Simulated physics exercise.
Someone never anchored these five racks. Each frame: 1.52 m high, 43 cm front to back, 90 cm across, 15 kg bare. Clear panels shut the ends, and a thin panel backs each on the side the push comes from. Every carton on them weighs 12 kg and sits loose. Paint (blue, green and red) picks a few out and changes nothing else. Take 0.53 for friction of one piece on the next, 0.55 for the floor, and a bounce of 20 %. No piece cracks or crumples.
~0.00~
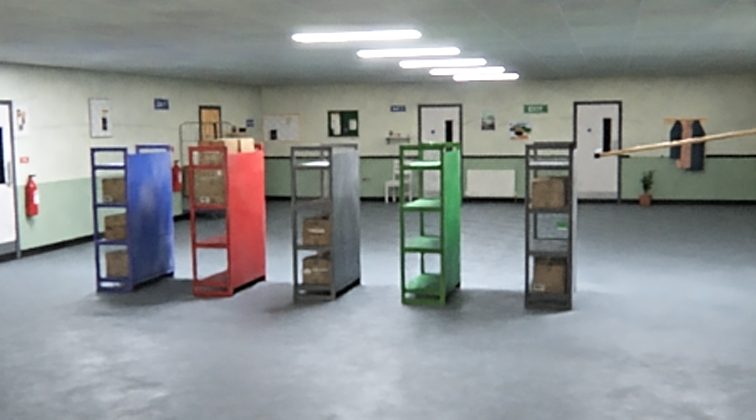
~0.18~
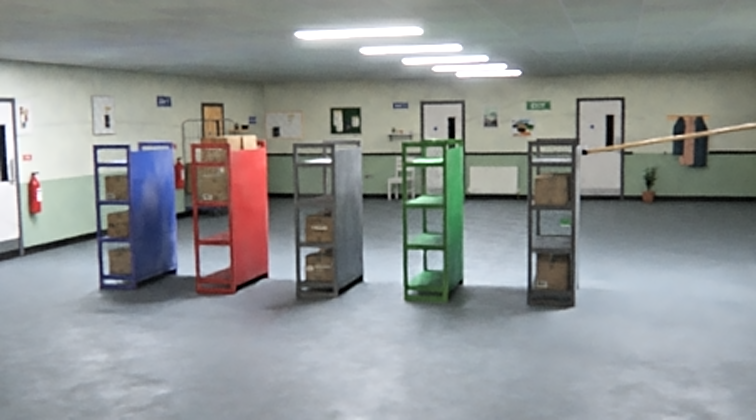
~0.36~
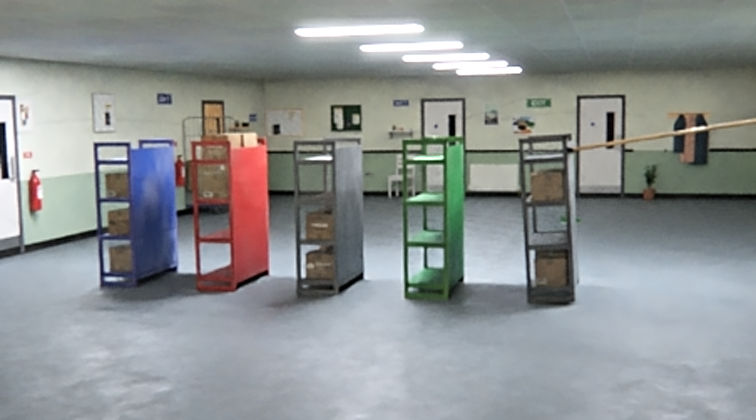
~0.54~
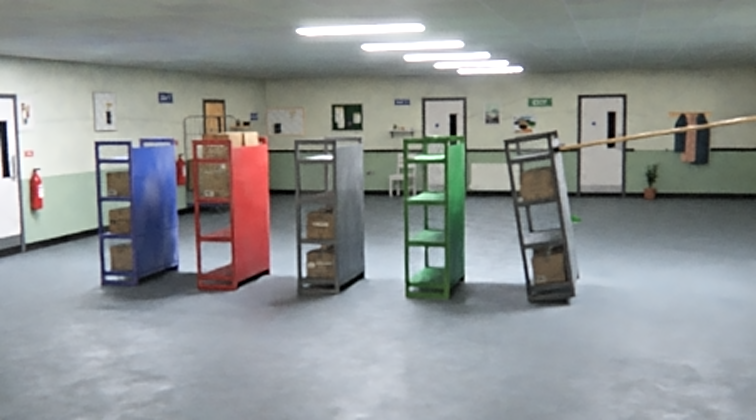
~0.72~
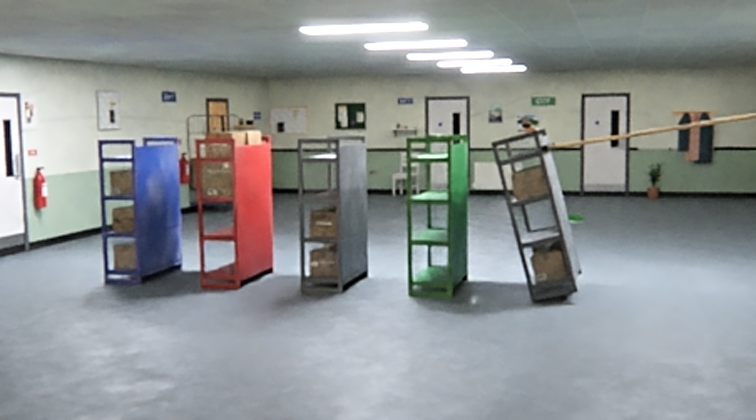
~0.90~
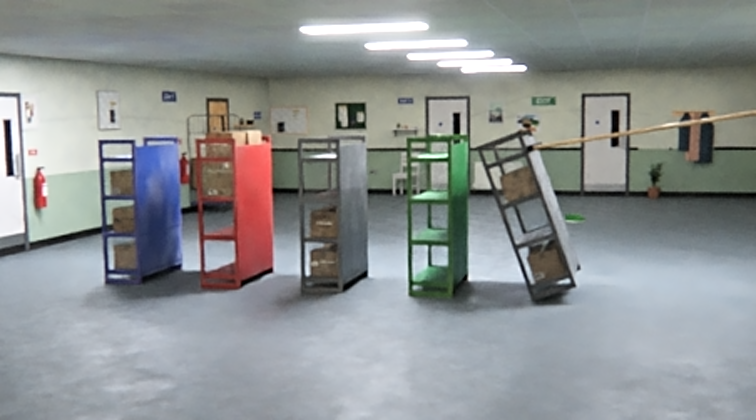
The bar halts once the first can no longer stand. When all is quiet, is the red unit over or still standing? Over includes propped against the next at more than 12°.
The red unit keeps its feet.
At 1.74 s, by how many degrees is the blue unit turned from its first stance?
About 0°.
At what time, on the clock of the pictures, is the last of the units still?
At about 2.5 s.
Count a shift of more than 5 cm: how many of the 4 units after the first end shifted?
2.
By 1.32 s, 0 cartons spilt or dropped; none of the 4 other units over; red unit unmoved.
By 1.74 s, 2 cartons spilt or dropped; 1 of the 4 other units over; red unit unmoved; green unit tilted 26°.
When it is over (2.6 s), 2 cartons spilt or dropped; 2 of the 4 other units over; red unit unmoved; green unit tilted 34°; blue unit unmoved. Two left standing. In pixels of the last frame, middles, red unit near (237, 209), green unit near (385, 212).
